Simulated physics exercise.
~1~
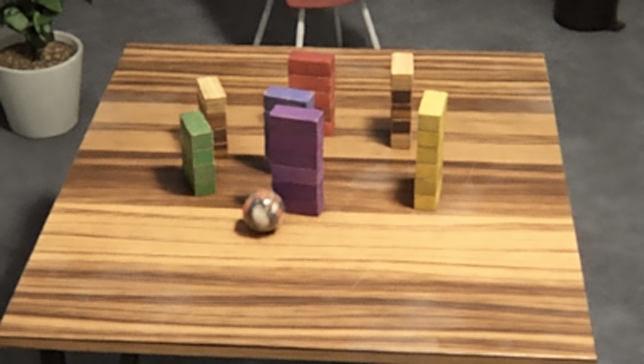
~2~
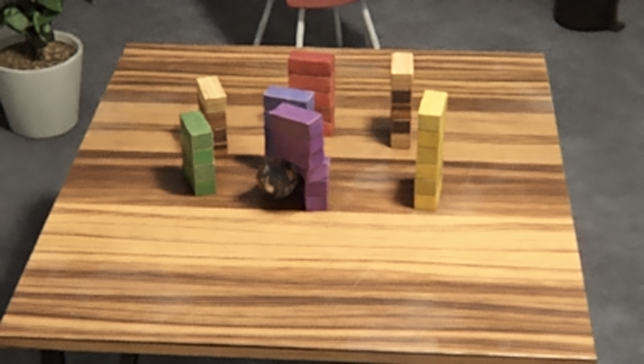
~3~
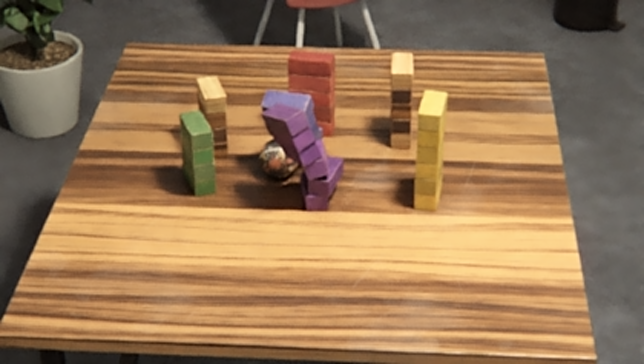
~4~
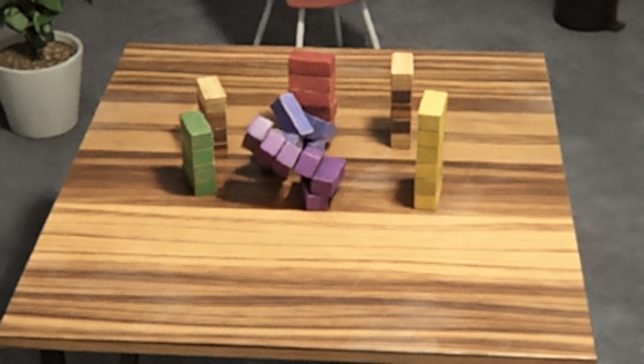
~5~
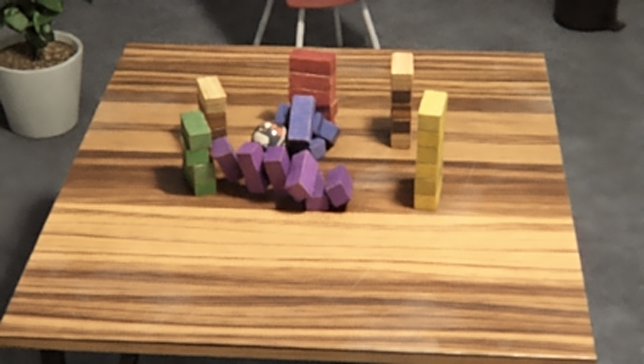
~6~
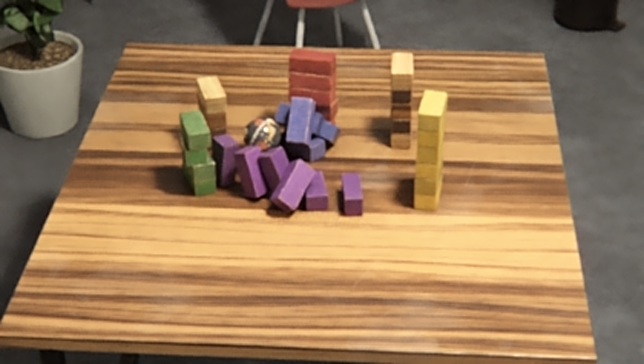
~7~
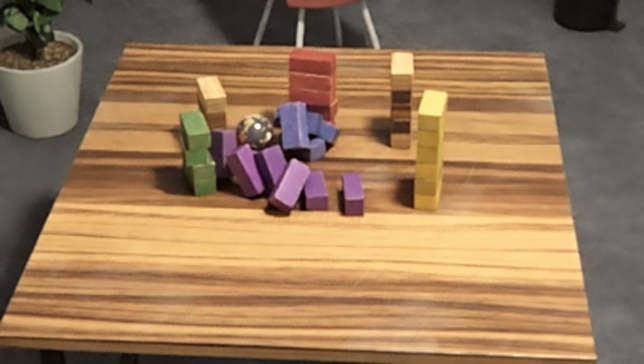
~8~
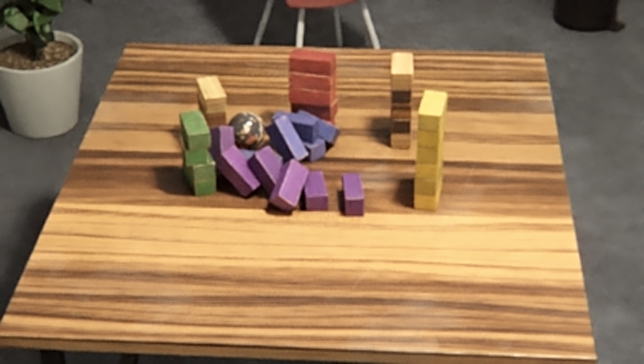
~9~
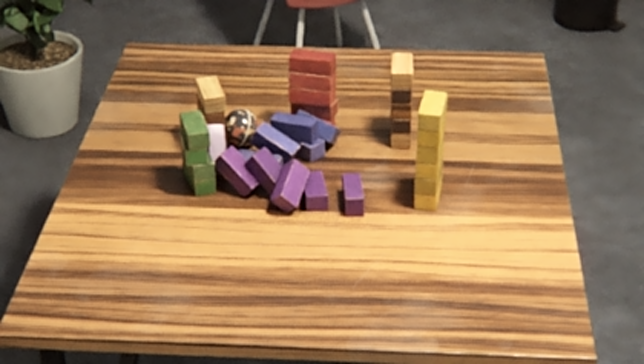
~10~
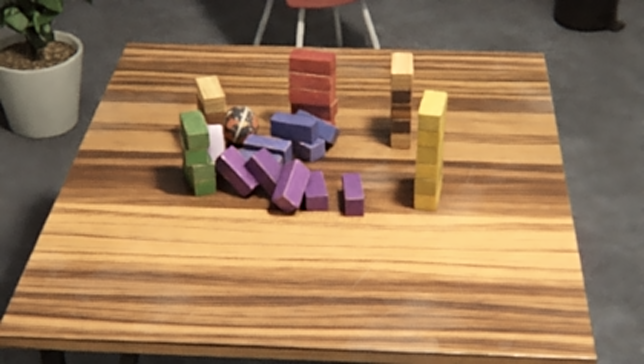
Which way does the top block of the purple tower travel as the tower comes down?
The top purple block moves to the left as the tower collapses, ending up near the green tower.
